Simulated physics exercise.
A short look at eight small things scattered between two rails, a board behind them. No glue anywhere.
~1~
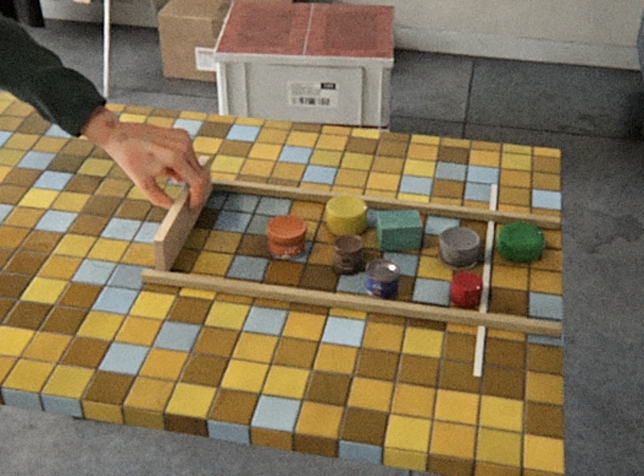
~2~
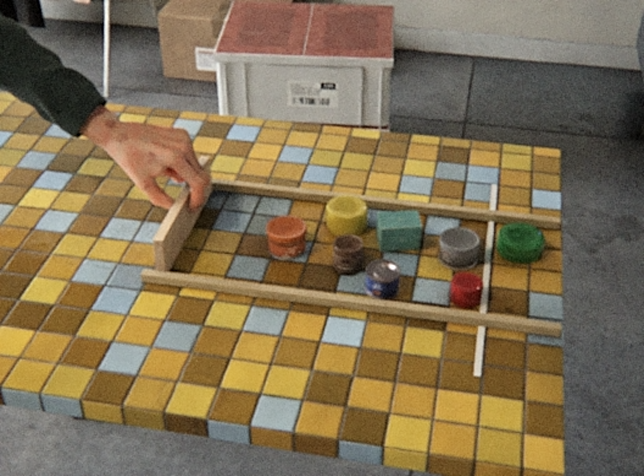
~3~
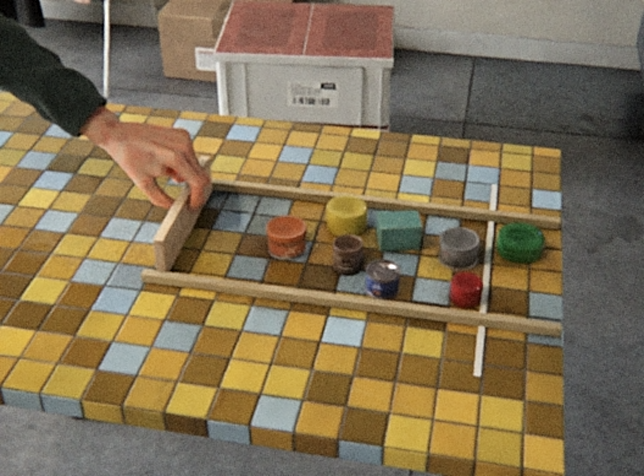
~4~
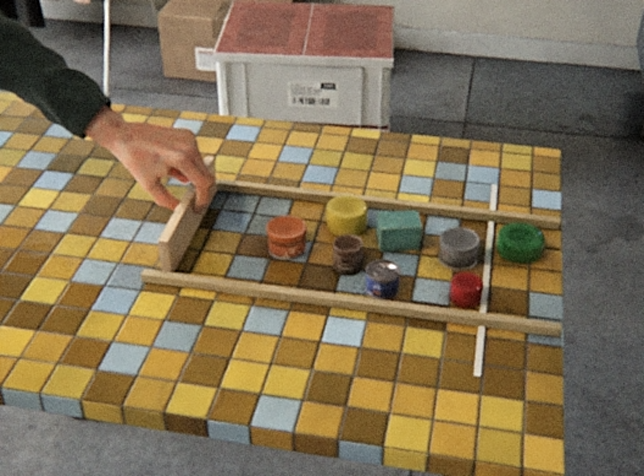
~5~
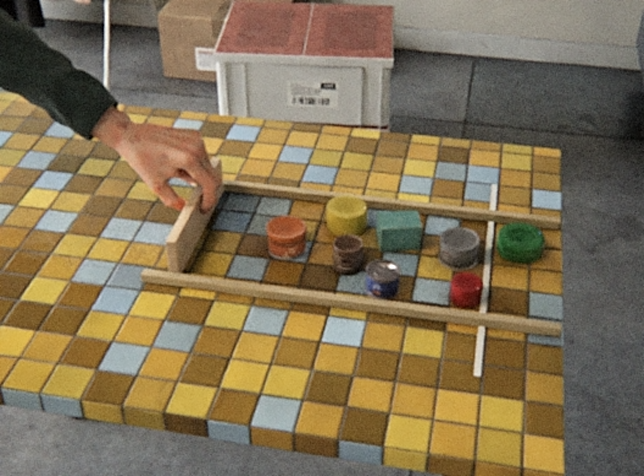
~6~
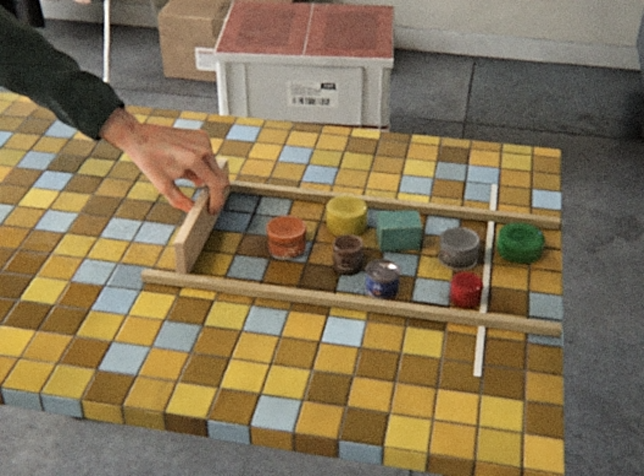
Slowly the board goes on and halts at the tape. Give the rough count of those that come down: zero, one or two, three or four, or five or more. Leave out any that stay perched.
As it turns out, the number that fall off is one or two.
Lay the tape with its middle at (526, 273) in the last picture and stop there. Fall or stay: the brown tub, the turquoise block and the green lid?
The brown tub does not fall, the turquoise block tumbles off, the green lid drops off.
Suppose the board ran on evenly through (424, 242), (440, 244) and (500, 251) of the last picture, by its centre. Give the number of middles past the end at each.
Place by place, 0, 0 and 2.
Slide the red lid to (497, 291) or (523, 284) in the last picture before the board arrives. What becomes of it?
Place by place, it stays on; survives.
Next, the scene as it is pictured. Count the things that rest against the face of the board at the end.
The number is 4.
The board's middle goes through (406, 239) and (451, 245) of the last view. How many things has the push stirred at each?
The counts are 7 and 8.
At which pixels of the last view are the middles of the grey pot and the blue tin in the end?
The grey pot stops around (554, 279); the blue tin around (501, 302).
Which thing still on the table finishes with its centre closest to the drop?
Foremost is the grey pot.
Soon after, none off yet; green lid at rest near (521, 243); red lid at rest near (466, 290); grey pot at rest near (459, 249).
At rest, the number that fall off is one or two; fallen, green lid.
